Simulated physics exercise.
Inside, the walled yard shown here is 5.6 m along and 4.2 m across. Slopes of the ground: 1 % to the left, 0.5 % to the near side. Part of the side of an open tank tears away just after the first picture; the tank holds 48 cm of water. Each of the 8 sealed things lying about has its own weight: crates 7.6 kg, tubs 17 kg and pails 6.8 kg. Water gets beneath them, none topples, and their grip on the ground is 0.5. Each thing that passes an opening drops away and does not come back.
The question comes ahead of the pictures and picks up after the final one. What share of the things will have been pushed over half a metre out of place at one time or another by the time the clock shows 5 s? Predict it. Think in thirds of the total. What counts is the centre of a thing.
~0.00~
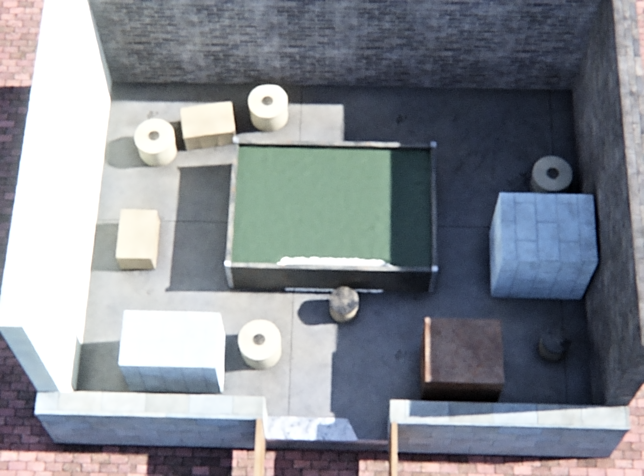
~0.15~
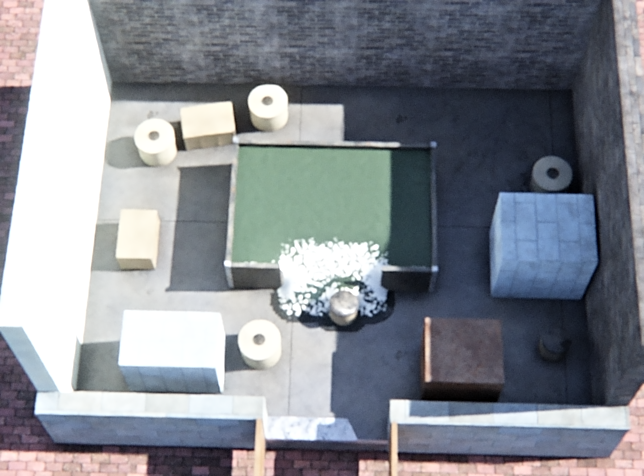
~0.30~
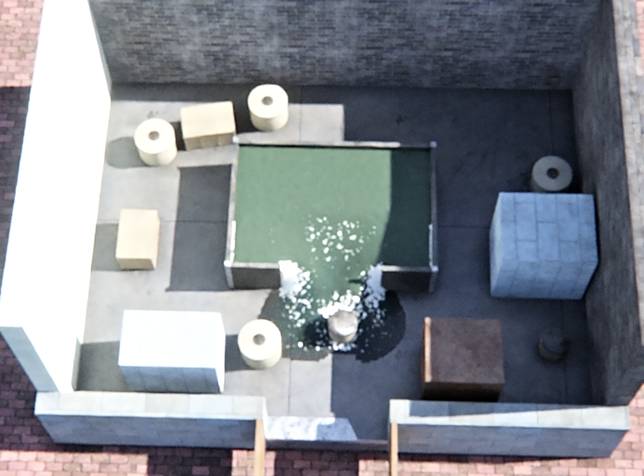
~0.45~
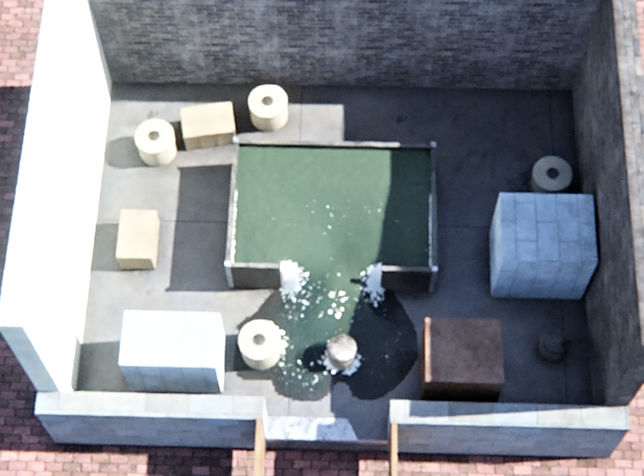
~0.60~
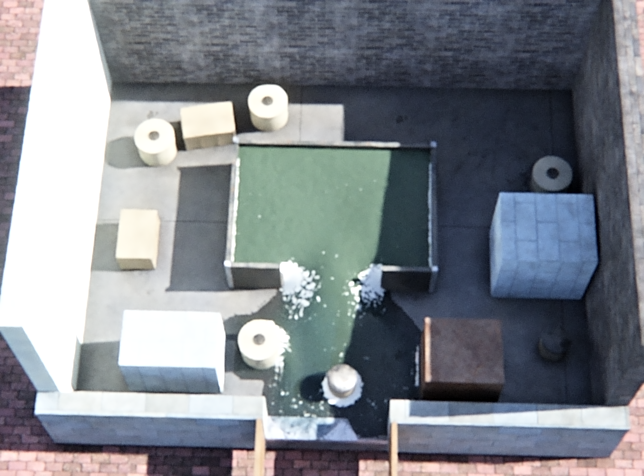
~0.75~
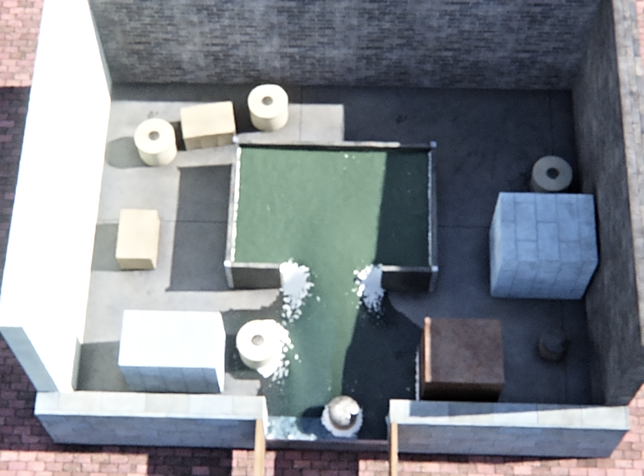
My answer: Less than a third of the total.
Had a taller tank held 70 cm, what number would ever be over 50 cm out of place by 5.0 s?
Then 3 of them.
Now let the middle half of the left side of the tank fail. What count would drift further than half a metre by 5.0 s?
So the tally would be 4.
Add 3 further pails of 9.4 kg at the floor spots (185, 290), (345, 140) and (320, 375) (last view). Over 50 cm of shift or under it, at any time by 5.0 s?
In turn: Short of it, under, more.
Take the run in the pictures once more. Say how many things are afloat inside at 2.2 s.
Count at that moment: 0.
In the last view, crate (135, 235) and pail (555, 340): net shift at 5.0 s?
Distances: 10 cm; 0 cm.
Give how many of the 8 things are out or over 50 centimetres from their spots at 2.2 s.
1.
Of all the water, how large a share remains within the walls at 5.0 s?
About 52 in a hundred parts of the water.
After 1.1 s 1 of 8 are over 50 cm from their spots; 0 afloat.
After 2.2 s 1 of 8 are over 50 cm from their spots; 0 afloat.
After 3.5 s 1 of 8 are over 50 cm from their spots; 0 afloat.
After 5.0 s 1 of 8 are over 50 cm from their spots, and 1 have been at some point; 0 afloat.
